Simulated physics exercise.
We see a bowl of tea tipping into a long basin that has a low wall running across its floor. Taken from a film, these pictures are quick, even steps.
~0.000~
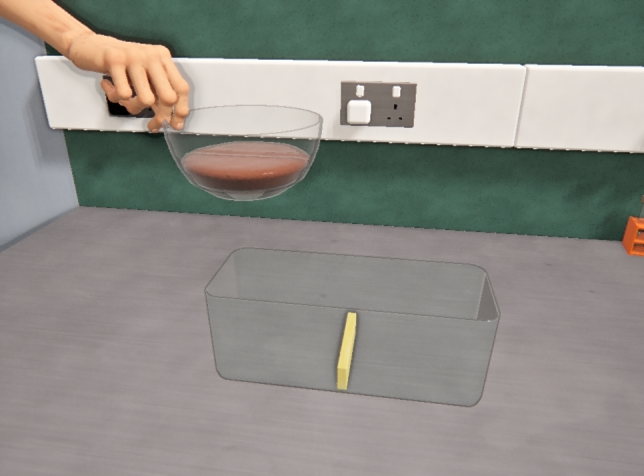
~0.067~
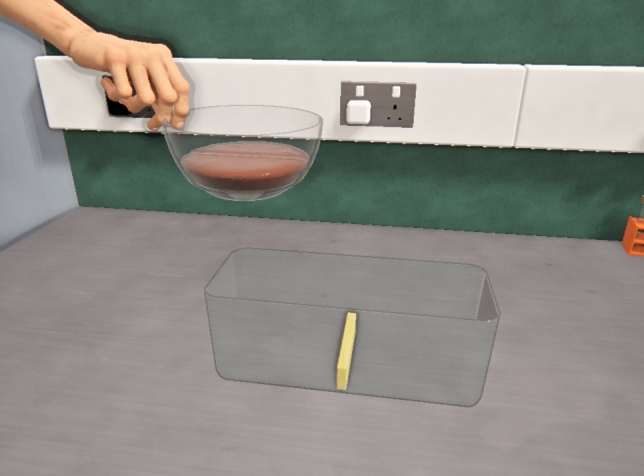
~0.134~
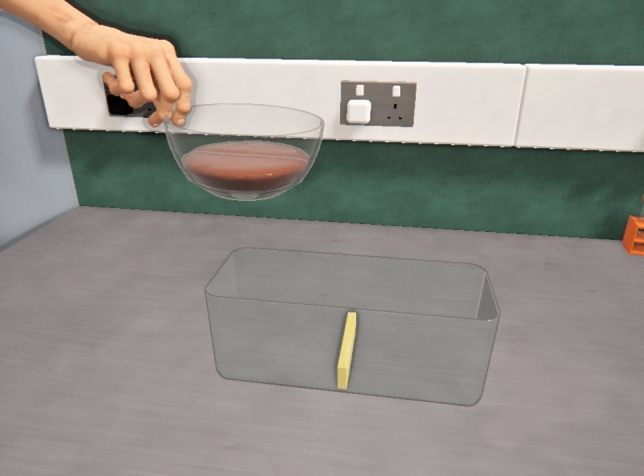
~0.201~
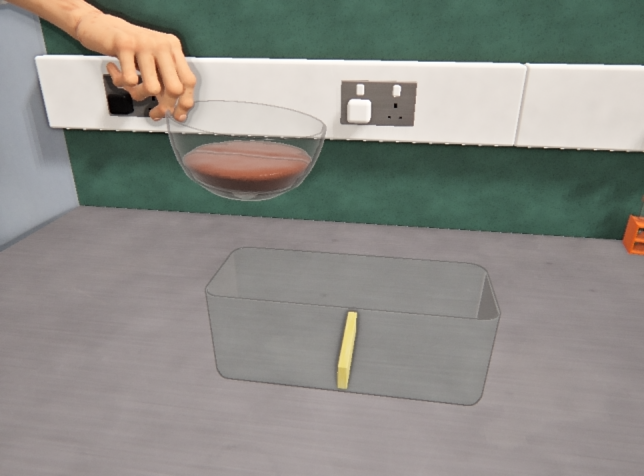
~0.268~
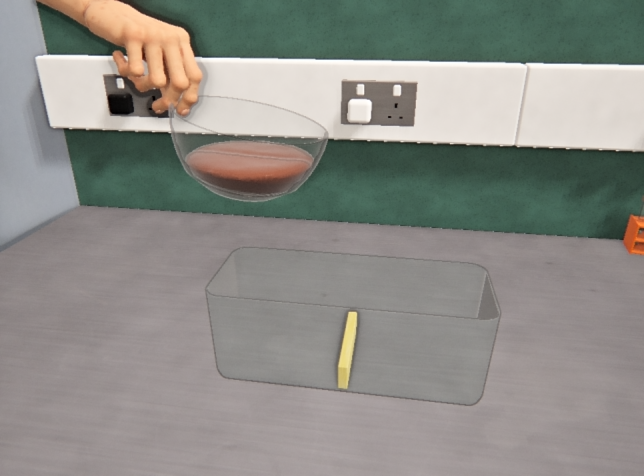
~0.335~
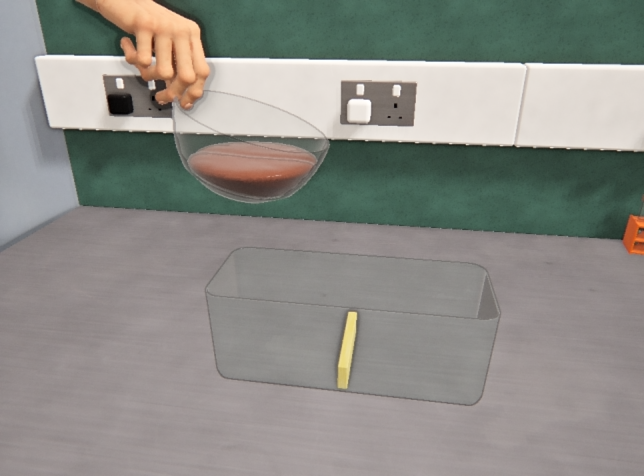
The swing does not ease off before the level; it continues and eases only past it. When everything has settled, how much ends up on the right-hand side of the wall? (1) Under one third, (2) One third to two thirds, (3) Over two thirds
2.
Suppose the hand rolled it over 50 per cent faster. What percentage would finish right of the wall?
Near 50 parts in a hundred.
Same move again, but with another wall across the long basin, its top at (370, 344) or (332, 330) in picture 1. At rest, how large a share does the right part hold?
The first one comes to 20 percent, while the second comes to 80 percent.
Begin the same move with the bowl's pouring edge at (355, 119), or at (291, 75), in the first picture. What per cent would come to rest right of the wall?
Roughly 90 % and 30 %.
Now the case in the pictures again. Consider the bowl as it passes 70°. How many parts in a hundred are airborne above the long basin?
Airborne fraction: Approx. 30 %.
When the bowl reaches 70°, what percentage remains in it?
I'd put it near 55 %.
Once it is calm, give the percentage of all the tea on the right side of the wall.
Share approx. 55 %.
A moment on, the bowl is tipped part way and 57 per cent is still to pour, 3 is left of the wall and 9 right of it.
Next, the bowl is tipped on its side and 4 per cent is still to pour, 28 is left of the wall and 56 right of it.
Then the bowl is tipped right over and 0 per cent is still to pour, 42 is left of the wall and 57 right of it.
Later the bowl is tipped right over and 0 per cent is still to pour, 43 is left of the wall and 57 right of it.
Finally, 43 per cent lies left of the wall, 57 right of it and 0 outside.
